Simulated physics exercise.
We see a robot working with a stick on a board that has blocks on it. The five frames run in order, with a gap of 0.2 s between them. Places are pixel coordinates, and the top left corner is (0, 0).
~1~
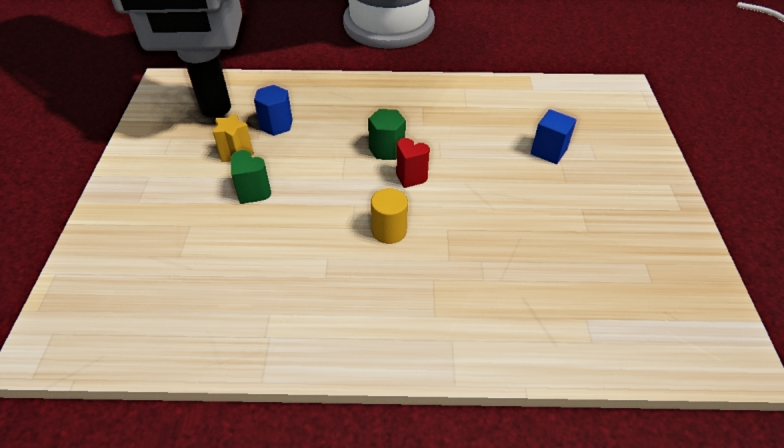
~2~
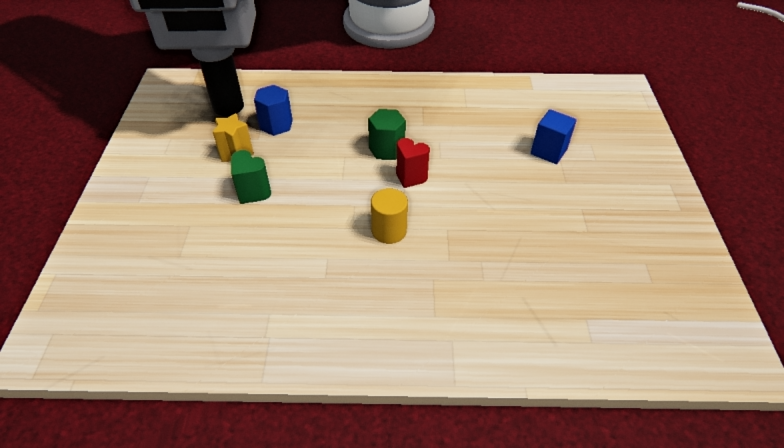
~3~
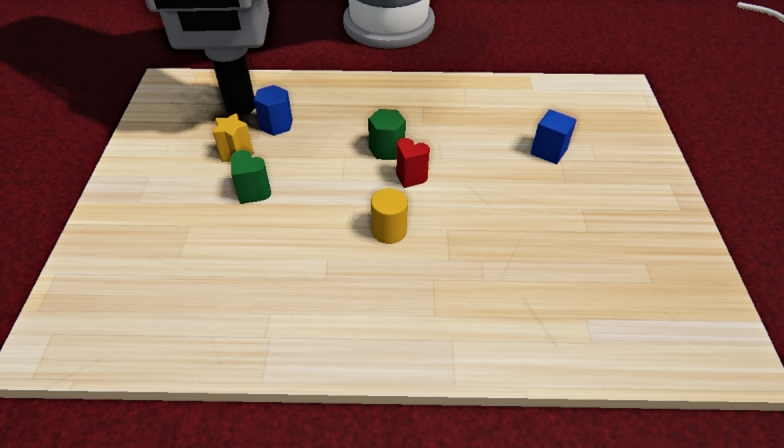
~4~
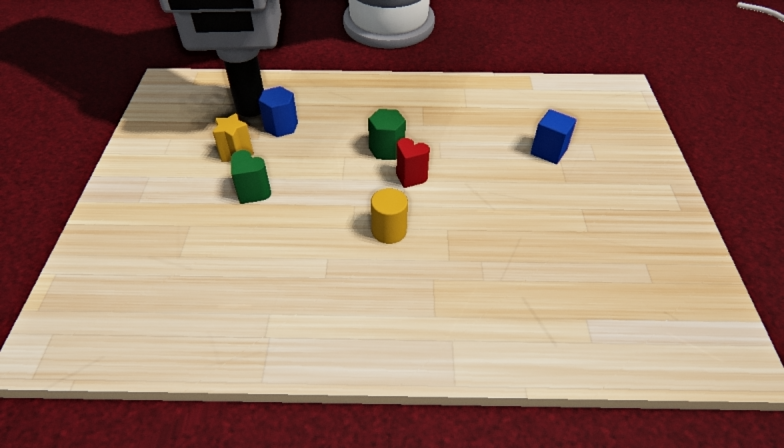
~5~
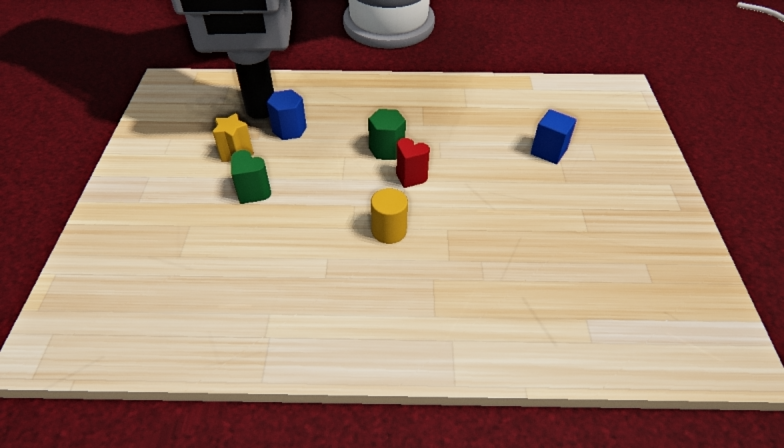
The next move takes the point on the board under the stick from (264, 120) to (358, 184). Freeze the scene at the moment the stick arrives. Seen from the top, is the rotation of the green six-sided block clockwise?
I'd say no.
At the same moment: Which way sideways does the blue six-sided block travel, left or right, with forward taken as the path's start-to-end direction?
It's pushed left.
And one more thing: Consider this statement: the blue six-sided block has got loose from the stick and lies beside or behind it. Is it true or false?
Verdict: True.
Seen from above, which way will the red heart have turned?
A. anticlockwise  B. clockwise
B: Clockwise.
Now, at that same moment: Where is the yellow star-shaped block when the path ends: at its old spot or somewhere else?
By then it is still where it was.
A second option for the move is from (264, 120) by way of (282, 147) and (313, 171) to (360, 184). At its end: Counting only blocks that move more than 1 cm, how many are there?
It should be one, as far as I can tell.
What follows on the original path. One third of the way, stick (291, 130); blue six-sided block (319, 117), turned 15° anticlockwise.
Two thirds of the way, stick (324, 151); blue six-sided block (358, 131), turned 50° anticlockwise.
At the end, stick (357, 173); yellow star-shaped block not moved; blue six-sided block (386, 141), turned 110° anticlockwise; green six-sided block (394, 117), turned 30° anticlockwise; red heart (419, 147), turned 20° clockwise.
